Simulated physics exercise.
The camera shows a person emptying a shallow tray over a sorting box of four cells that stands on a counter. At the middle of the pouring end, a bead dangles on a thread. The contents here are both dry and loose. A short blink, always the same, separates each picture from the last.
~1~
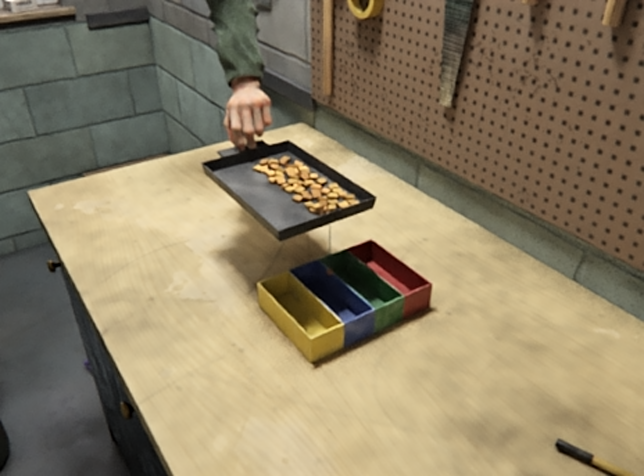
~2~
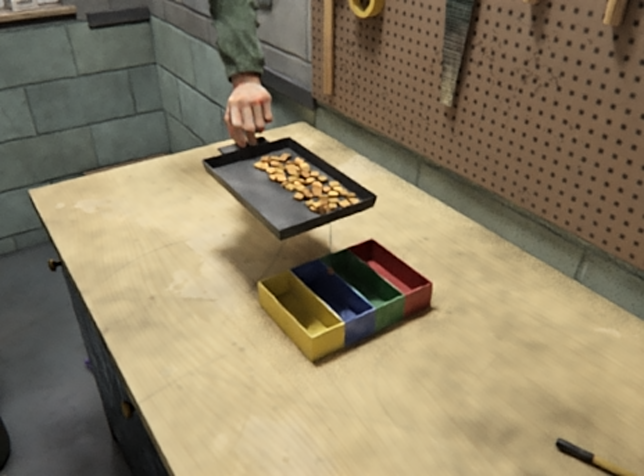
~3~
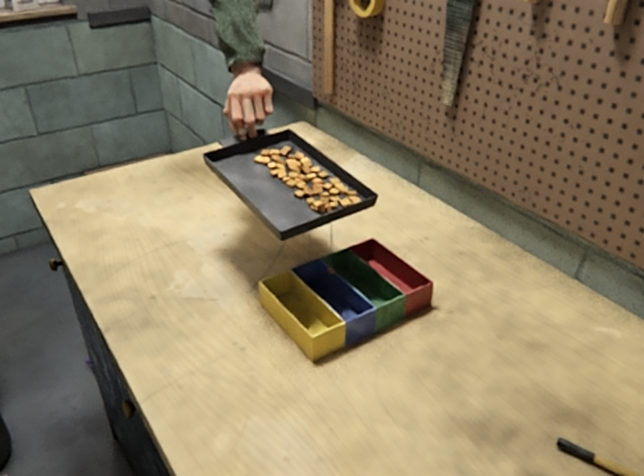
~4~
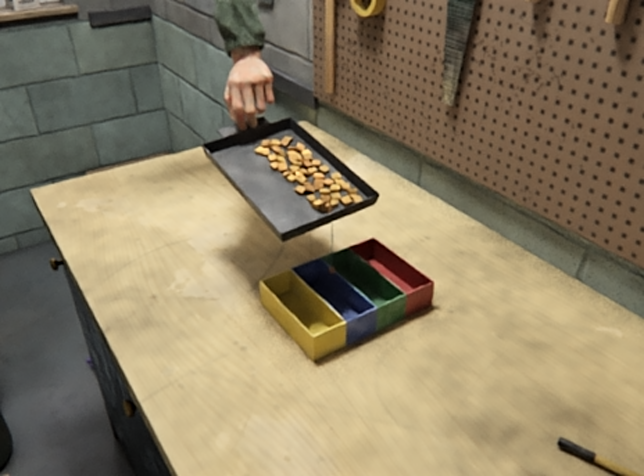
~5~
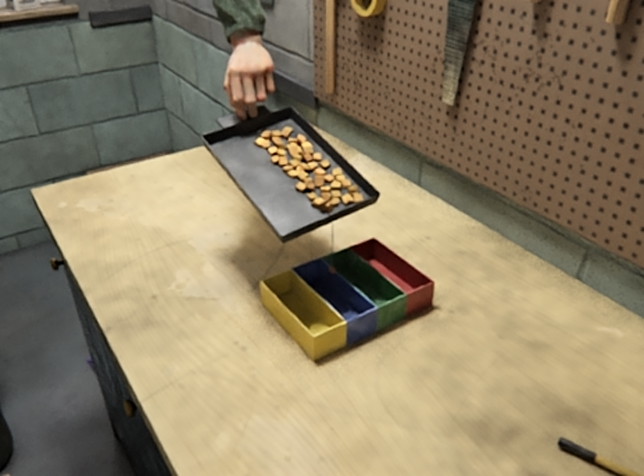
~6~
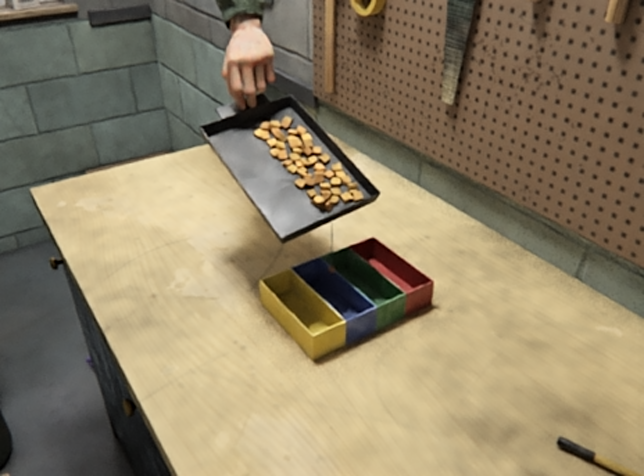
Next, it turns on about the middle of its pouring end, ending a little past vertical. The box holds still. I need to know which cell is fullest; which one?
That is the yellow cell.
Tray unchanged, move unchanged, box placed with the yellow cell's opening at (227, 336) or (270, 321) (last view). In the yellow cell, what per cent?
Roughly 0 per cent, then roughly 10 per cent.
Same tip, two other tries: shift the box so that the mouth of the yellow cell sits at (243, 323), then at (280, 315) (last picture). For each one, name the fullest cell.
Green first, that blue cell second.
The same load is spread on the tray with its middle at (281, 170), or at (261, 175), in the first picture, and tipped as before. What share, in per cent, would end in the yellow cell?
Respectively 60 and 70 in a hundred.
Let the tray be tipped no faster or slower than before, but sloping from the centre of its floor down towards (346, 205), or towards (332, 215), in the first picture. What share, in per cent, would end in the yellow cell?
In order: About 0, then 0 percent.
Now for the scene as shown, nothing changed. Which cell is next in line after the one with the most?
Next after the leader comes blue.
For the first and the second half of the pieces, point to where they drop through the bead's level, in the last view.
Initially about (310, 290); subsequently about (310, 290).
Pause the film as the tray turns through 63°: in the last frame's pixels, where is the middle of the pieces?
The load is centred around (311, 212).
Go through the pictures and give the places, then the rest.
The first frame shows corners of the pouring end at (280, 228) and (373, 197), level; middle of the load at (302, 184), cereal squares; bead on its thread at (330, 272); yellow cell at (327, 341); blue cell at (359, 326); green cell at (389, 312); red cell at (417, 299).
The second frame shows corners of the pouring end at (280, 228) and (374, 195), level; middle of the load at (303, 182).
The third frame shows corners of the pouring end at (281, 229) and (375, 194), tipped barely, lowest at the left corner; middle of the load at (304, 178).
The fourth frame shows corners of the pouring end at (282, 231) and (376, 193), tipped a little, lowest at the left corner; middle of the load at (305, 173).
The fifth frame shows corners of the pouring end at (283, 233) and (377, 193), tipped a little, lowest at the left corner; middle of the load at (305, 168).
The sixth frame shows corners of the pouring end at (283, 234) and (377, 192), tipped clearly, lowest at the left corner; middle of the load at (305, 162); yellow cell at (329, 338); blue cell at (361, 323); green cell at (391, 310); red cell at (419, 297).
Soon, tray tipped steeply; all on the tray.
A while on, tray tipped past a quarter turn; about two thirds on the tray; about a quarter in the yellow cell; a stray few in the blue cell; a small part falling or outside the box.
Towards the end, tray tipped past a quarter turn; about two thirds in the yellow cell; about a quarter in the blue cell; a stray few in the green cell; a small part falling or outside the box.
Finally, tray tipped past a quarter turn; about two thirds in the yellow cell; about a quarter in the blue cell; a stray few in the green cell; none in the red cell; a small part outside the box.
